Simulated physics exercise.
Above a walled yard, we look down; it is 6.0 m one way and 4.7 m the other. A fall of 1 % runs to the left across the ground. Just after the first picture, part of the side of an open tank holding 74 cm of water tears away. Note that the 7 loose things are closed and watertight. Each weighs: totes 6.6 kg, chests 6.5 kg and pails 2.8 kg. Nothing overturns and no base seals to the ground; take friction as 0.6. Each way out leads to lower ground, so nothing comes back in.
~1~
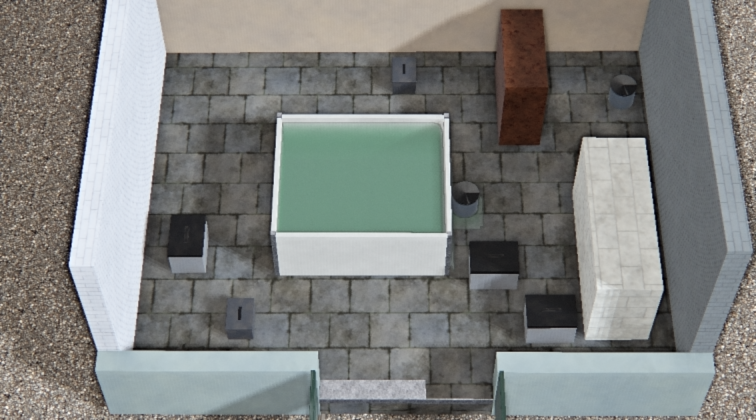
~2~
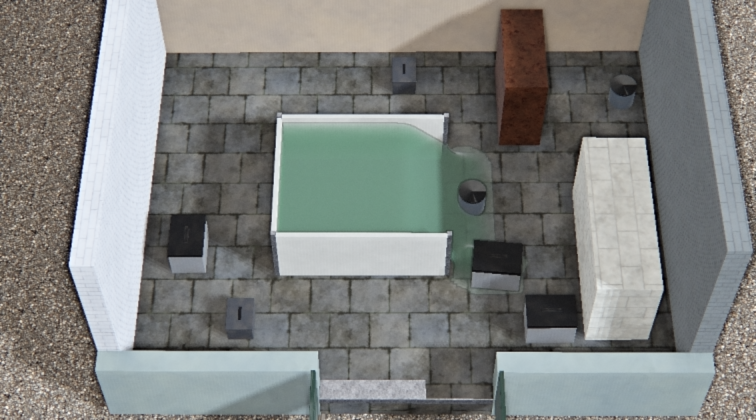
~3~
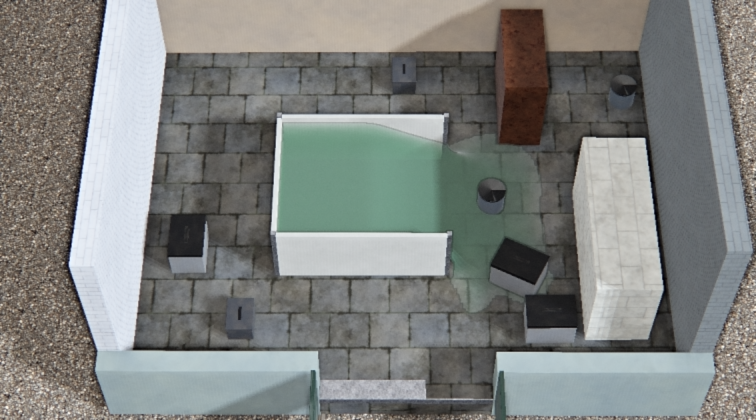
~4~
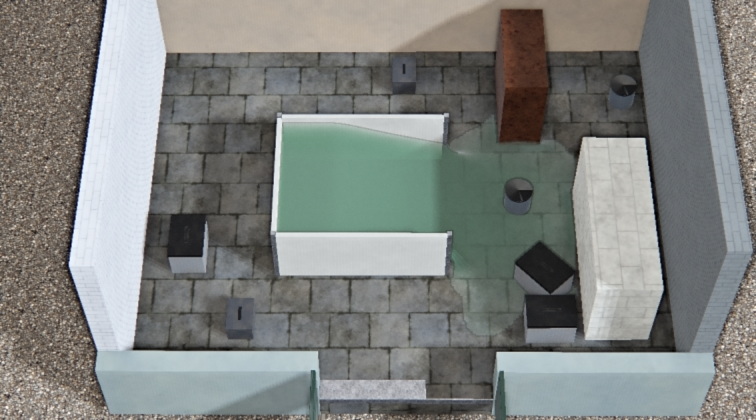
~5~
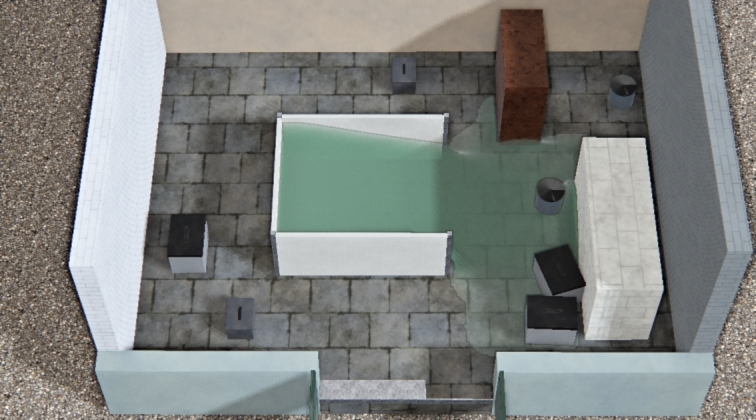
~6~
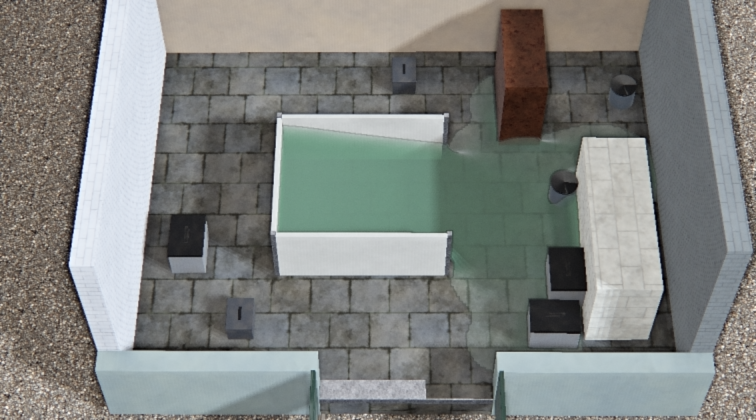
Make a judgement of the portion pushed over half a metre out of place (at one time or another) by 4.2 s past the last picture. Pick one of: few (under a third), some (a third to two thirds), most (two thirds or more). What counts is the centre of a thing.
Most.
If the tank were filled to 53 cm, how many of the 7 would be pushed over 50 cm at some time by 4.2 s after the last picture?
Count under that change: 5.
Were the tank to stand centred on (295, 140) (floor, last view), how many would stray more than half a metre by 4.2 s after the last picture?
The answer would then be 5.
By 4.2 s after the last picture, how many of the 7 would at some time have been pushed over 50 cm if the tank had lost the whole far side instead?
Then 6 of them would.
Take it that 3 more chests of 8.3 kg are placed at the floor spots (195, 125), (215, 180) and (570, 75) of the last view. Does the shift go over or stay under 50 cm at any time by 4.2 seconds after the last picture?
The first comes out within the limit, the second within the limit, the third within the limit.
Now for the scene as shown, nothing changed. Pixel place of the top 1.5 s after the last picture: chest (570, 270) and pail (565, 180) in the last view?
First near (541, 298), second near (645, 133).
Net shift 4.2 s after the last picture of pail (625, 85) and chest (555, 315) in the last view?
Going in order, that's 120 cm for one and 40 cm for the other.
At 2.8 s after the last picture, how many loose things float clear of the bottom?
That would be 4 of them.
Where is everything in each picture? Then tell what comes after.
The first picture shows a pail at (466, 193) rests on the ground; a chest at (495, 256), on the bottom; water covers 3.2 m2; 0 of 7 have shifted.
The second picture shows a pail at (473, 191), on the bottom, 8 cm from its start; a chest at (498, 257), on the bottom, 4 cm from its start; water covers 4.1 m2; 1 of 7 have shifted.
The third picture shows a pail at (492, 190), afloat, 30 cm from its start; a chest at (520, 260), on the bottom, 29 cm from its start; water covers 5.3 m2; 2 of 7 have shifted.
The fourth picture shows a pail at (519, 190) floats, 62 cm from its start; a chest at (545, 266), on the bottom, 58 cm from its start; water covers 6.6 m2; 2 of 7 have shifted.
The fifth picture shows a pail at (551, 190) floats, 99 cm from its start; a chest at (561, 269), on the bottom, 75 cm from its start; water covers 7.6 m2; 2 of 7 have shifted.
The sixth picture shows a pail at (565, 182) floats, 114 cm from its start; a chest at (568, 268), afloat, 83 cm from its start; water covers 8.3 m2; 3 of 7 have shifted.
Then, 0.4 s after the last picture 2 of 7 are over 50 cm from their spots; 2 afloat.
Then, 1.5 s after the last picture 3 of 7 are over 50 cm from their spots; 4 afloat.
Then, 2.8 s after the last picture 5 of 7 are over 50 cm from their spots; 4 afloat.
Then, 4.2 s after the last picture 5 of 7 are over 50 cm from their spots, and 6 have been at some point; 5 afloat.
